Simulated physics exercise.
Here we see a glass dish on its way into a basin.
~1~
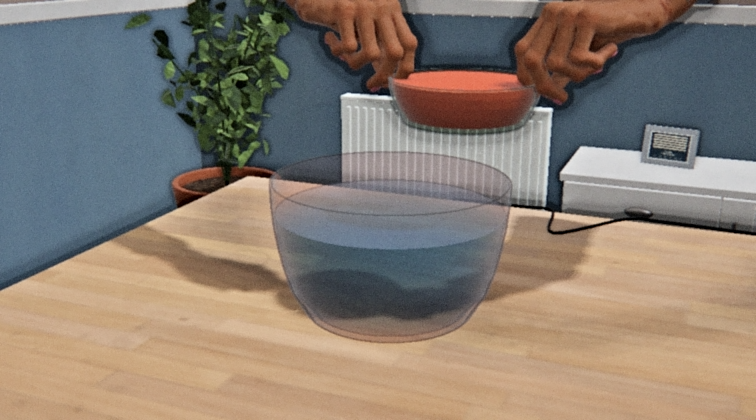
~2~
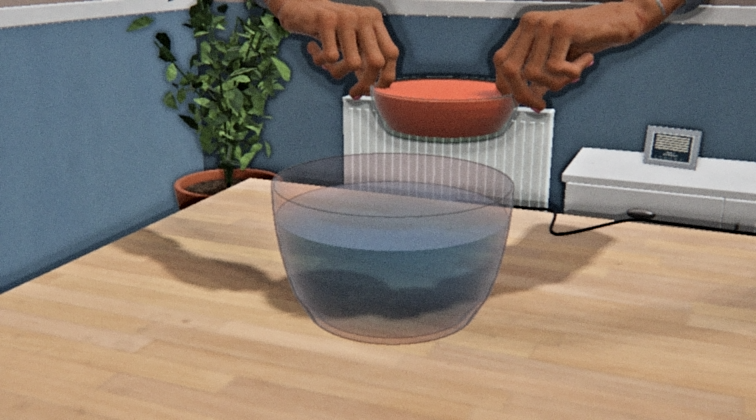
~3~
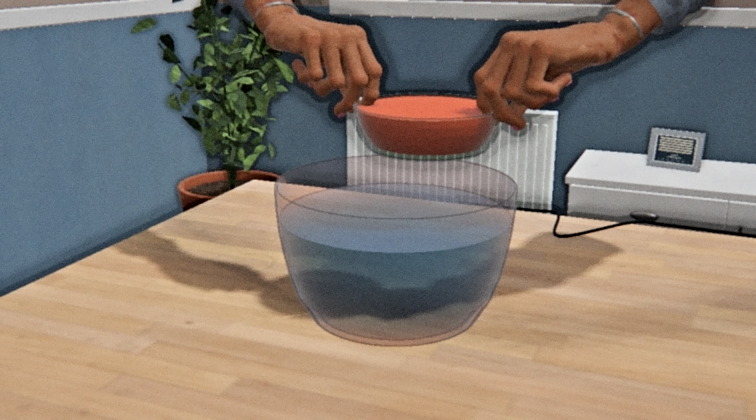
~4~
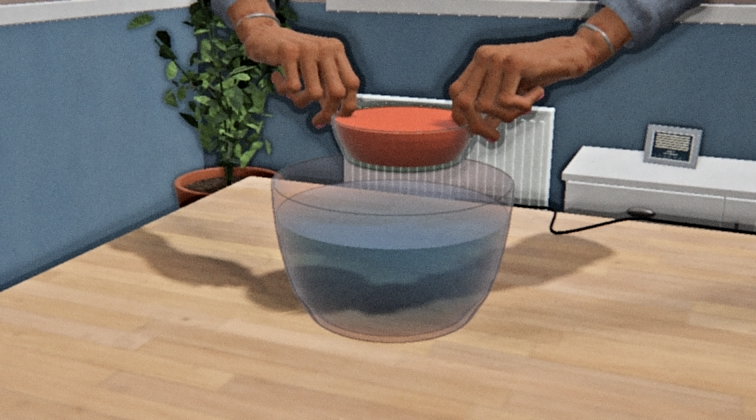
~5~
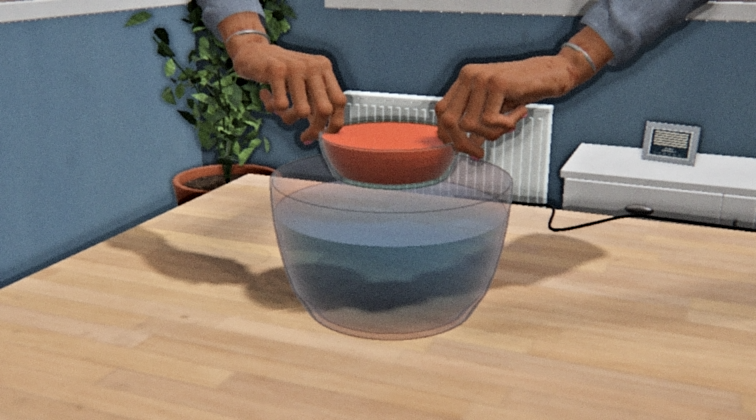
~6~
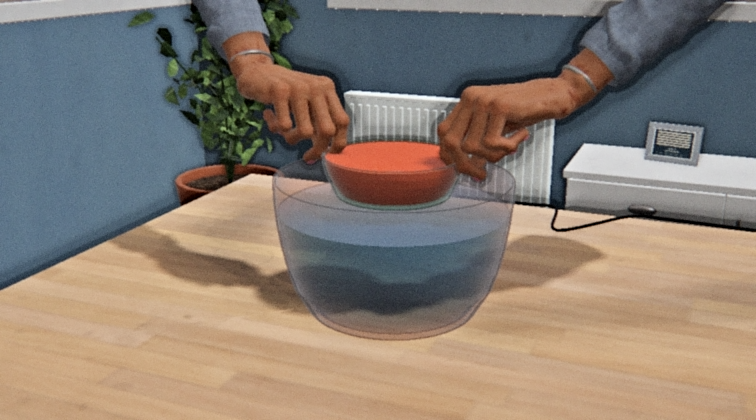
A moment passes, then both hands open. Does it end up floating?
Goes down.
Next, the dish dips into the water.
After that, water pours in over its rim.
Finally, the dish lies on the bottom.
